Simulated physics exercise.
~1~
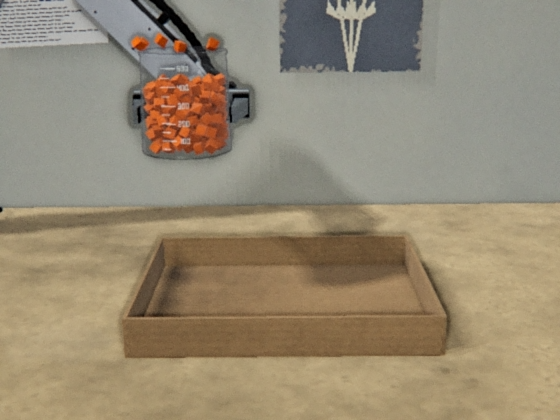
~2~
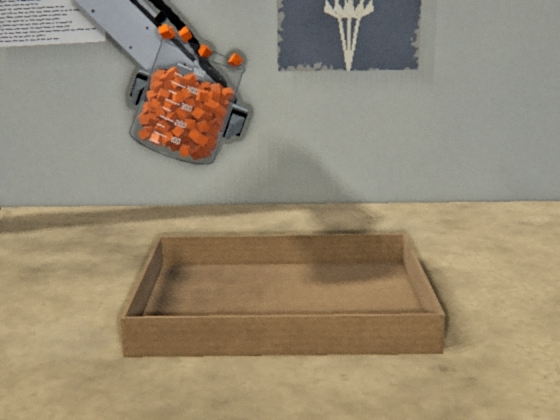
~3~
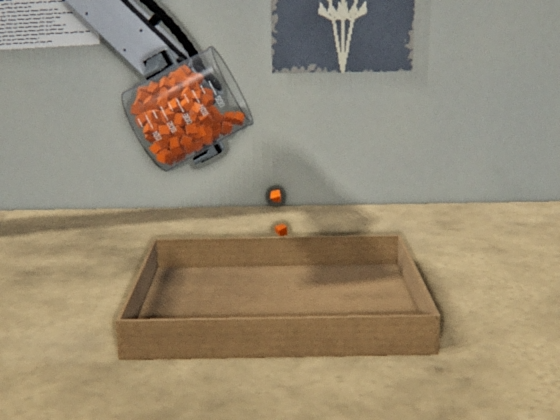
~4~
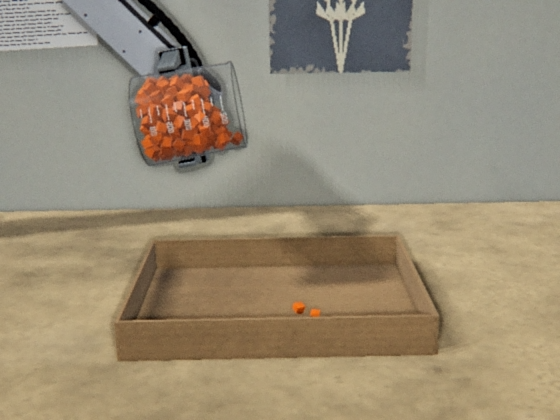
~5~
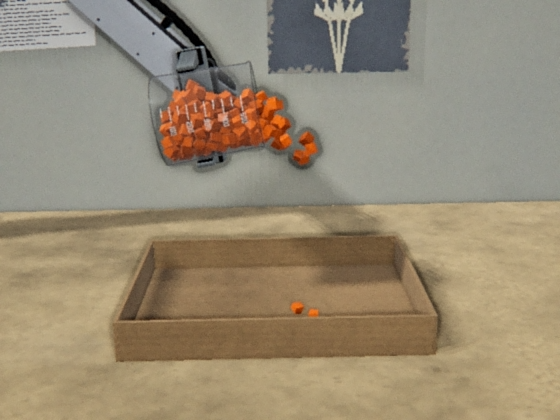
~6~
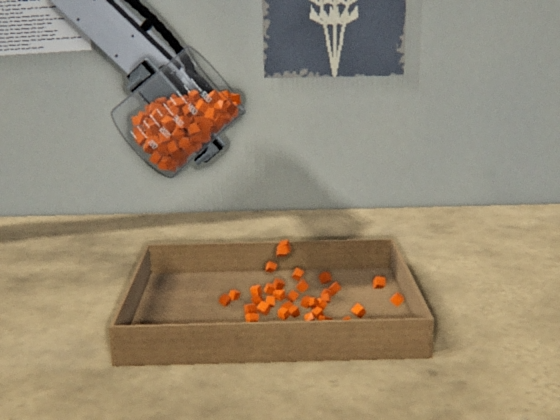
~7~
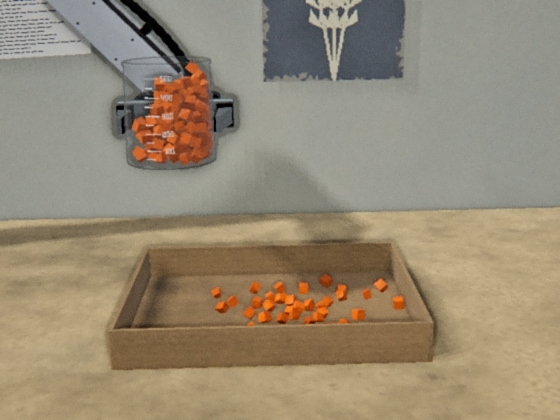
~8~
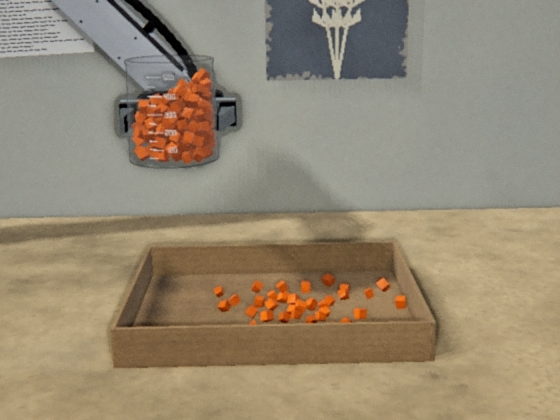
Robotic arm tipping a clear beaker of orange cubes, spilling some into a brown tray, then righting it still mostly full.
